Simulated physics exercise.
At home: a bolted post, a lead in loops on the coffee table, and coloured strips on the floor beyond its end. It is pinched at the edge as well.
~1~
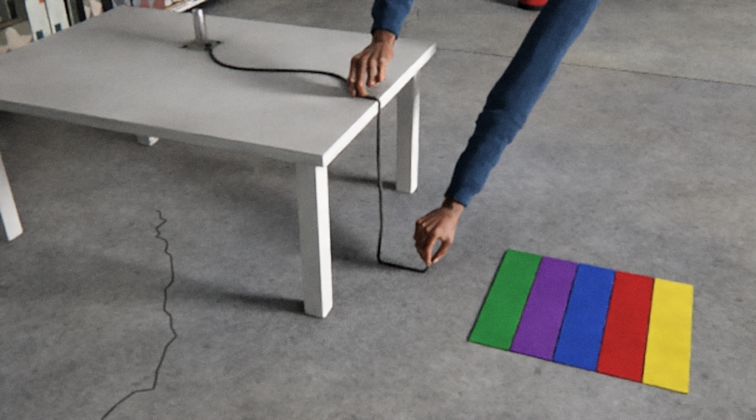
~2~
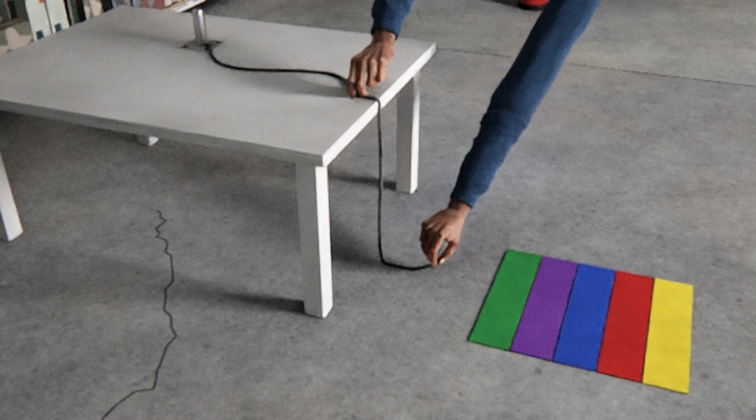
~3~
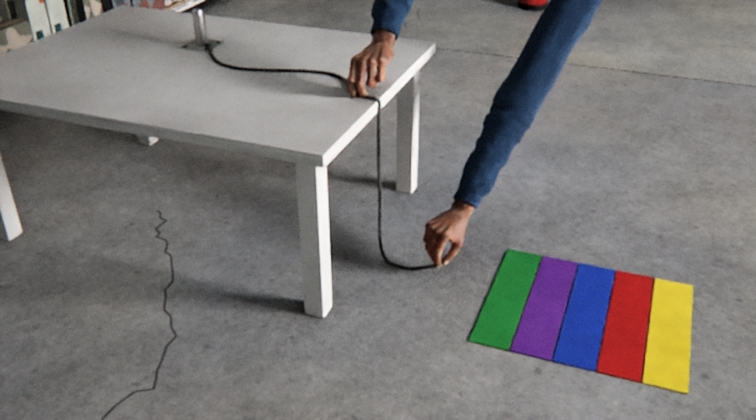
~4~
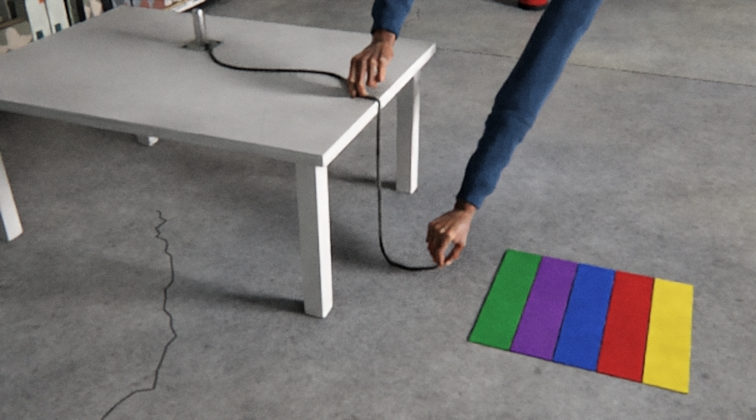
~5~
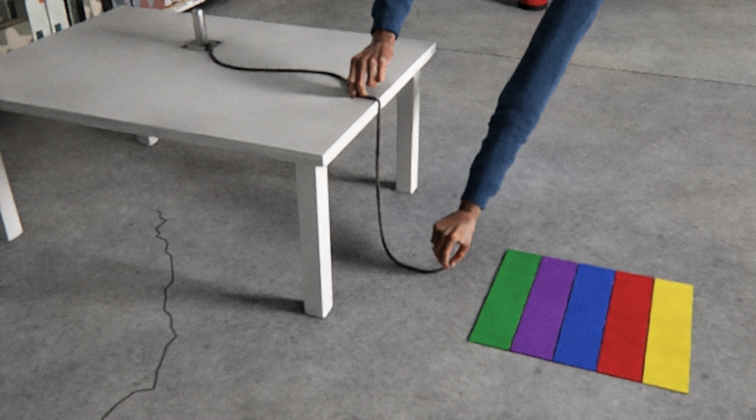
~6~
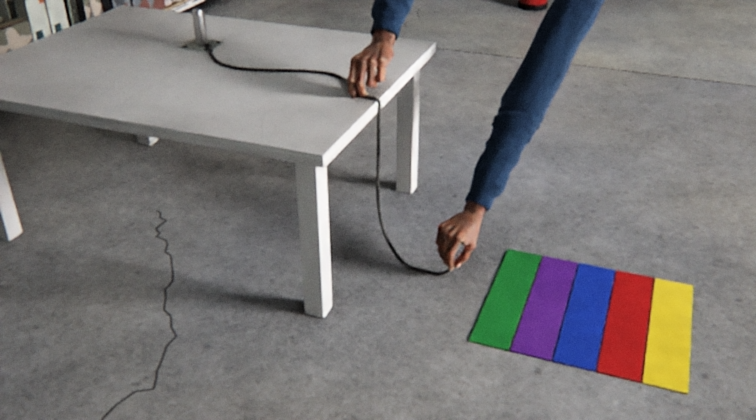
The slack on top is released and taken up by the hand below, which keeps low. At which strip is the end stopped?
It halts on the blue strip.
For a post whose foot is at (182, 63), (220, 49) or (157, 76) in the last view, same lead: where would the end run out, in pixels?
The places are (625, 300), (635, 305) and (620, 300).
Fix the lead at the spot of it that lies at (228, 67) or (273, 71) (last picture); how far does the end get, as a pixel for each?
Try by try, around (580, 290) and (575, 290).
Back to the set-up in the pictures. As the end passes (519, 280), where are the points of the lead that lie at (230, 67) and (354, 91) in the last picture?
About (260, 60), and the other about (383, 97).
Soon after, end near (519, 280); over green.
Then, end near (569, 290); over purple.
At full stretch, end near (598, 296); over blue. Over blue.
